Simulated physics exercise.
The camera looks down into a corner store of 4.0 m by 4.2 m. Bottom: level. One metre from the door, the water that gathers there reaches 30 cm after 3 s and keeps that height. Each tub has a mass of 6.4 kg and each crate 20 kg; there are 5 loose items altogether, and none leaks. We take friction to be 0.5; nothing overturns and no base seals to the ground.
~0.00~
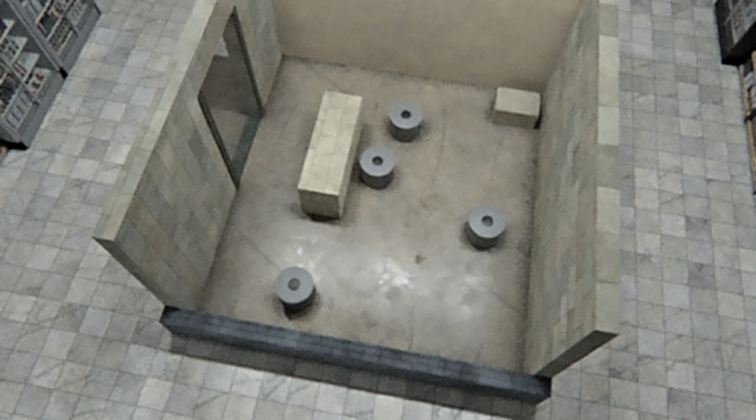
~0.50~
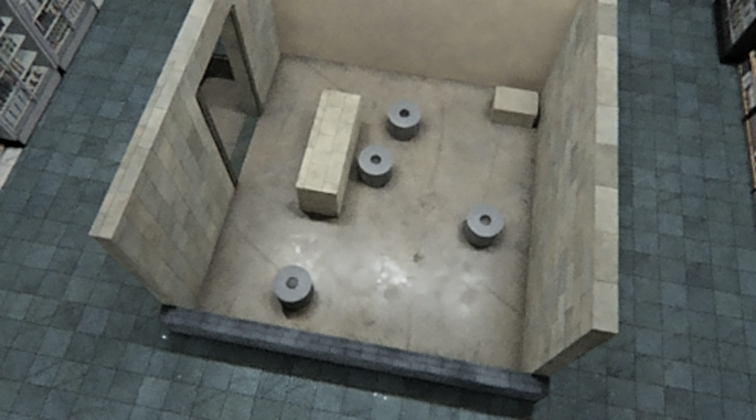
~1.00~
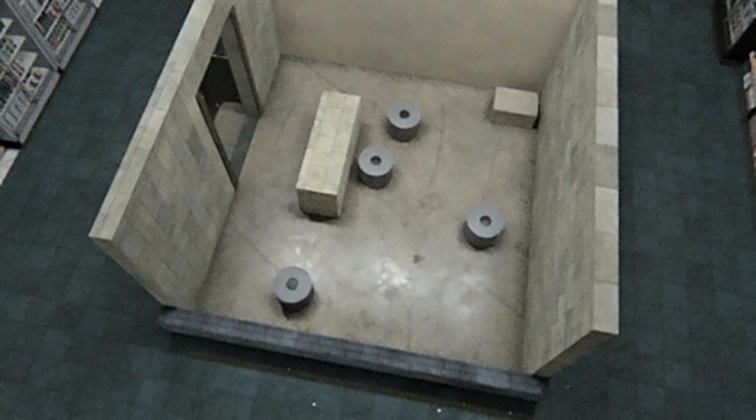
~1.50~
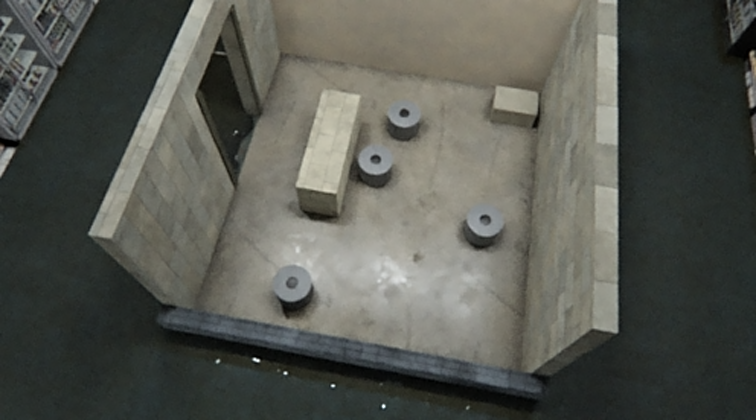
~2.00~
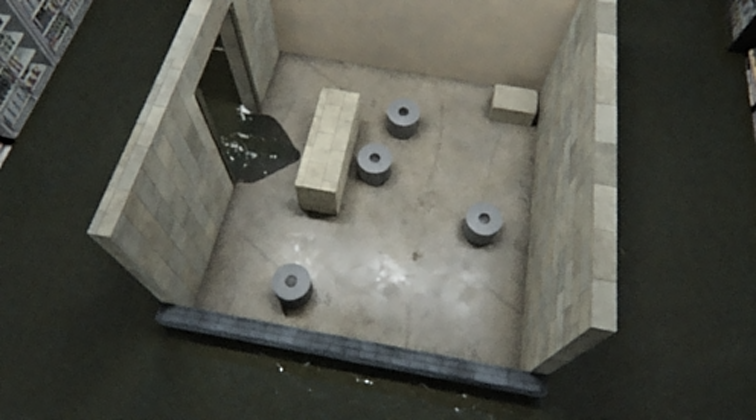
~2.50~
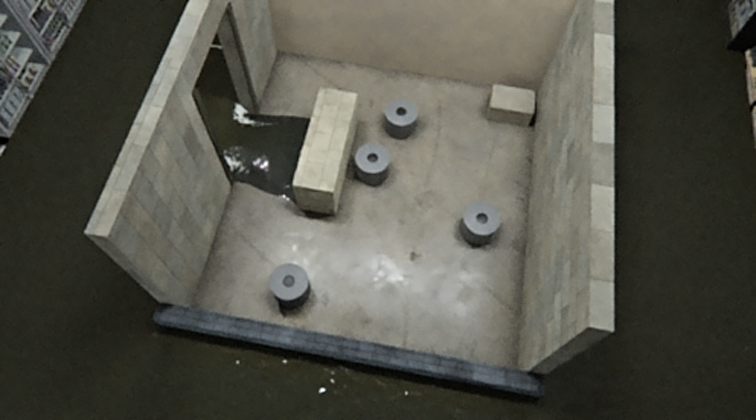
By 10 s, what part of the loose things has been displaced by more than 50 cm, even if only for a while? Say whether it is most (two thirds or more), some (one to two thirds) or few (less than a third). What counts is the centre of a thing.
Some.
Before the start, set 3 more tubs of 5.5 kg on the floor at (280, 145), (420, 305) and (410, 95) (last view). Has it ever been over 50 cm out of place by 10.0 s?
In turn: Beyond the mark, beyond the mark, beyond the mark.
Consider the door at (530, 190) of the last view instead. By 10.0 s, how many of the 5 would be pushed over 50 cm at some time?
Result: 4.
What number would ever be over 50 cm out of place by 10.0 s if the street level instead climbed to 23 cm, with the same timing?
3.
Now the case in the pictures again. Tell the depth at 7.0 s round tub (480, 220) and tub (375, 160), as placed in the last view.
2 and 0 cm.
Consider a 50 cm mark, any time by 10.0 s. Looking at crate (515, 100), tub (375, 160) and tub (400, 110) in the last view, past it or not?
Order as asked - a bigger shift, a smaller shift, a smaller shift.
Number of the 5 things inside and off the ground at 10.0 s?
I'd say 4 of them.
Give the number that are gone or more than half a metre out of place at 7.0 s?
Tally: 1.
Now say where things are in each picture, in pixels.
A tub at (294, 285), on the bottom; a tub at (487, 221), on the bottom; 0.0 m2 under water; 0 of 5 have shifted, in the first picture.
A tub at (292, 283), on the bottom; a tub at (485, 220), on the bottom; 0.0 m2 under water; 0 of 5 have shifted, in the second picture.
A tub at (293, 284) rests on the ground; a tub at (485, 221), on the bottom; water covers 0.0 m2; 0 of 5 have shifted, in the third picture.
A tub at (292, 283) rests on the ground; a tub at (485, 220), on the bottom; 0.0 m2 under water; 0 of 5 have shifted, in the fourth picture.
A tub at (291, 281), on the bottom; a tub at (484, 219), on the bottom; water covers 0.5 m2; 0 of 5 have shifted, in the fifth picture.
A tub at (289, 281), on the bottom; a tub at (482, 219), on the bottom; 1.1 m2 under water; 0 of 5 have shifted, in the sixth picture.
After 3.5 s 0 of 5 are over 50 cm from their spots; 0 afloat.
After 4.5 s 0 of 5 are over 50 cm from their spots; 1 afloat.
After 7.0 s 1 of 5 are over 50 cm from their spots; 0 afloat.
After 10.0 s 3 of 5 are over 50 cm from their spots, and 3 have been at some point; 4 afloat.
